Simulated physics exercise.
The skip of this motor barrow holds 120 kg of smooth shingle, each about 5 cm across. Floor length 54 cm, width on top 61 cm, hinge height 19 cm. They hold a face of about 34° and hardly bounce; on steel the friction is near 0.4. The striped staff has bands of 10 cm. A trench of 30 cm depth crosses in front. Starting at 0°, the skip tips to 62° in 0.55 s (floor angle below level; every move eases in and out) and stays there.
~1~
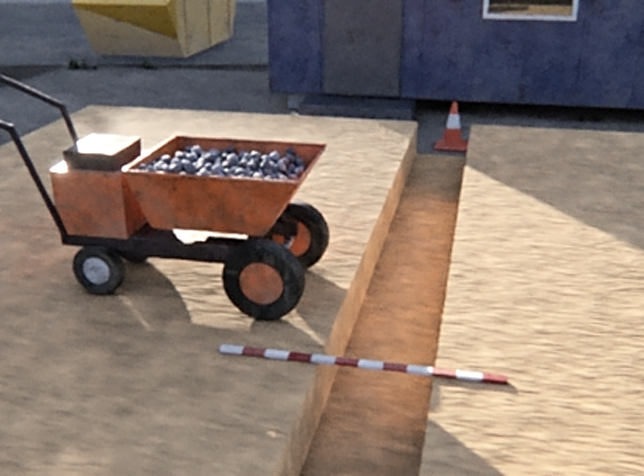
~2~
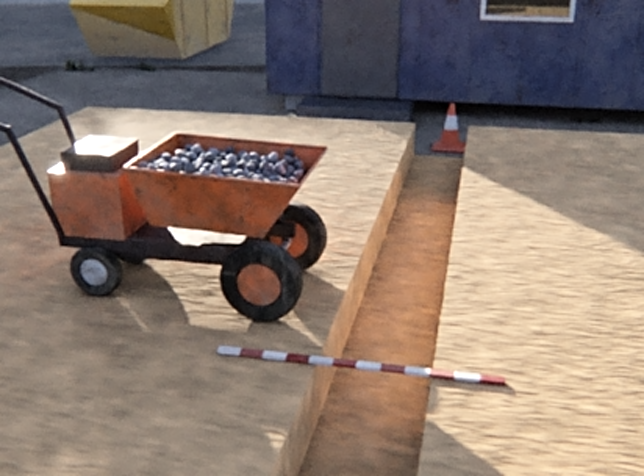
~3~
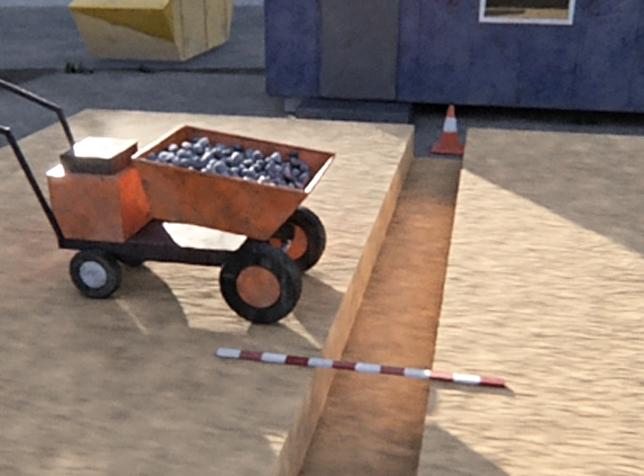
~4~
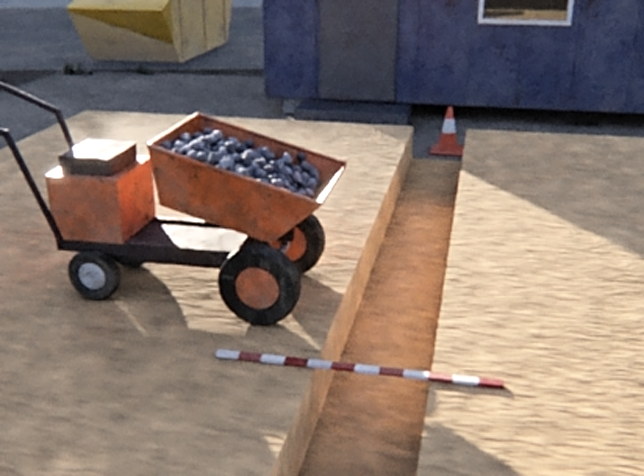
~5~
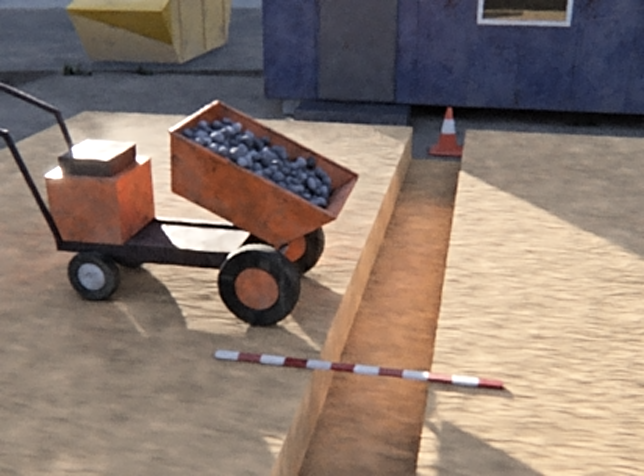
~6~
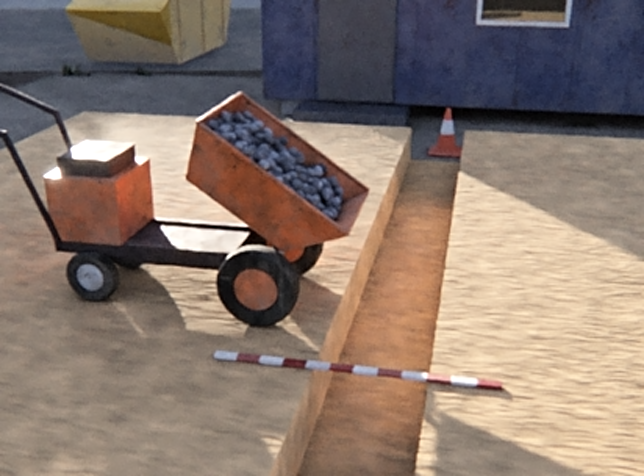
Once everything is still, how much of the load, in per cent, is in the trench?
Some 53 per cent of it.
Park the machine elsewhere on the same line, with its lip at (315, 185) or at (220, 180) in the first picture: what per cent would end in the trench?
Near 40 per cent from the first place, 70 from the second.
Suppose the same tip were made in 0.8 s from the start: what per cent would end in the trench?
It would be near 60 per cent.
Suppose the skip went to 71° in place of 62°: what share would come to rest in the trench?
Then about 65 per cent.
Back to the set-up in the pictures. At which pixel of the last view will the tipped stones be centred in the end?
Around (423, 350).
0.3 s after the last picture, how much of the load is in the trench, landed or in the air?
Some 15 per cent.
Then, 0.1 s after the last picture the floor is at 52°, 100 % in the skip; the foremost stones are at (354, 229).
Then, 0.3 s after the last picture the floor is at 62°, 84 % in the skip, 16 % in the trench, 1 % past the trench; the foremost stones are at (440, 299).
Then, 0.7 s after the last picture the floor is at 62°, 36 % in the skip, 31 % in the trench, 33 % past the trench; the foremost stones are at (596, 330).
Then, 2.7 s after the last picture the floor is at 62°, 14 % in the skip, 53 % in the trench, 34 % past the trench; the foremost stones are past the picture's edge.
